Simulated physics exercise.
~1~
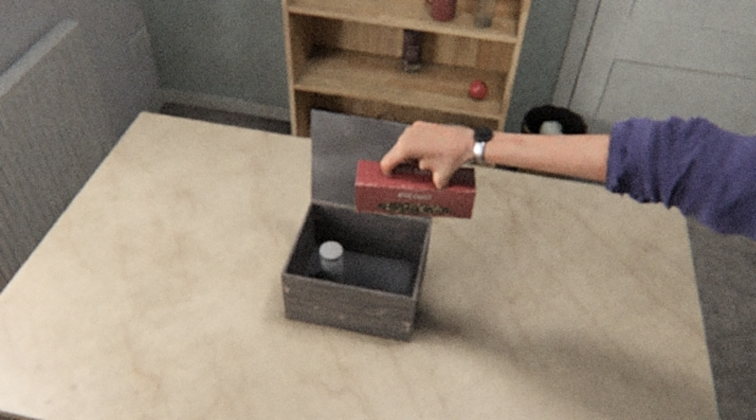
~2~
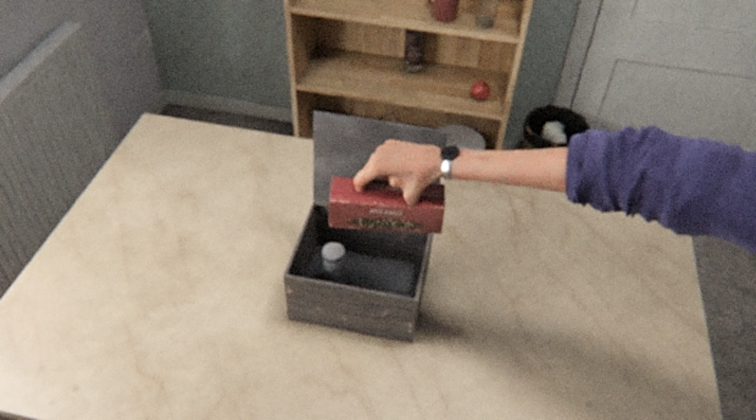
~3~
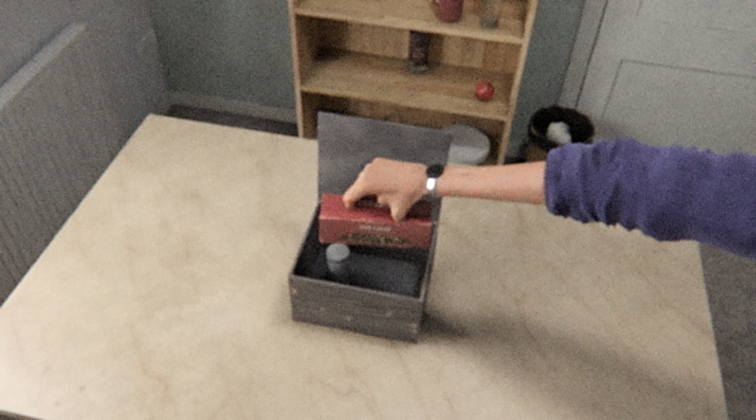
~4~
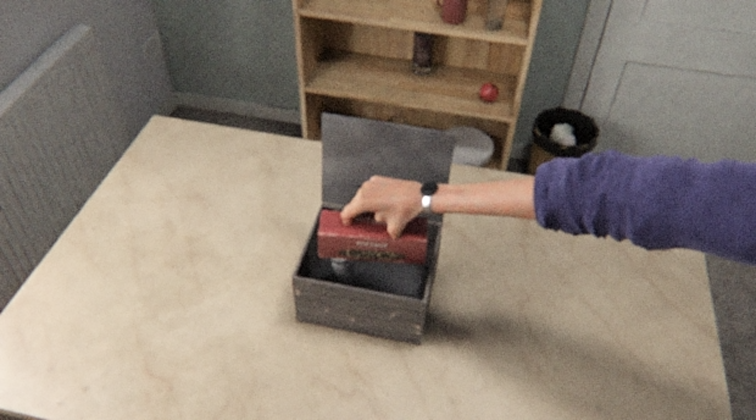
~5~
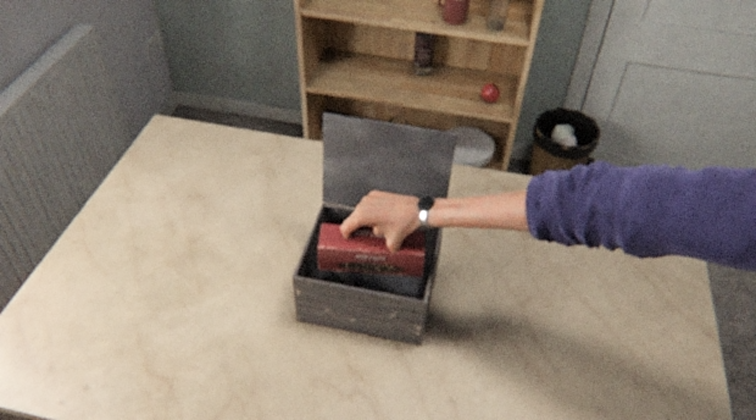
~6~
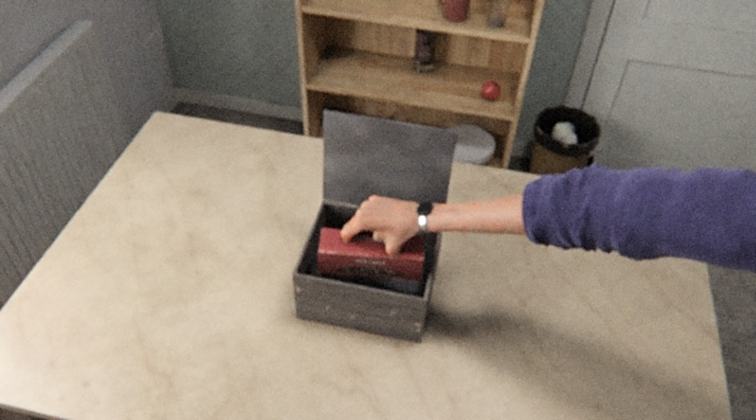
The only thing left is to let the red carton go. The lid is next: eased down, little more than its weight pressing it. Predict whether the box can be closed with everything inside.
The box can be closed.
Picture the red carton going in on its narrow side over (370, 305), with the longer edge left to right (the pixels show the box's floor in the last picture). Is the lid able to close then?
That way the lid ends up fully closed.
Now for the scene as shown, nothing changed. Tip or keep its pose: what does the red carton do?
As it turns out, it changes its angle.
Then, 0.50 s after the last picture, red carton on its side near (363, 298); white shaker tipped 7° from how it was.
Then, 1.50 s after the last picture, lid 67° above the rim; red carton on its side near (363, 297).
Then, 1.90 s after the last picture, lid 17° above the rim; red carton on its side near (363, 297).
At rest, lid shut; tipped over in the box, red carton; white shaker in place. Seen from the same camera at the end, red carton near (363, 297).
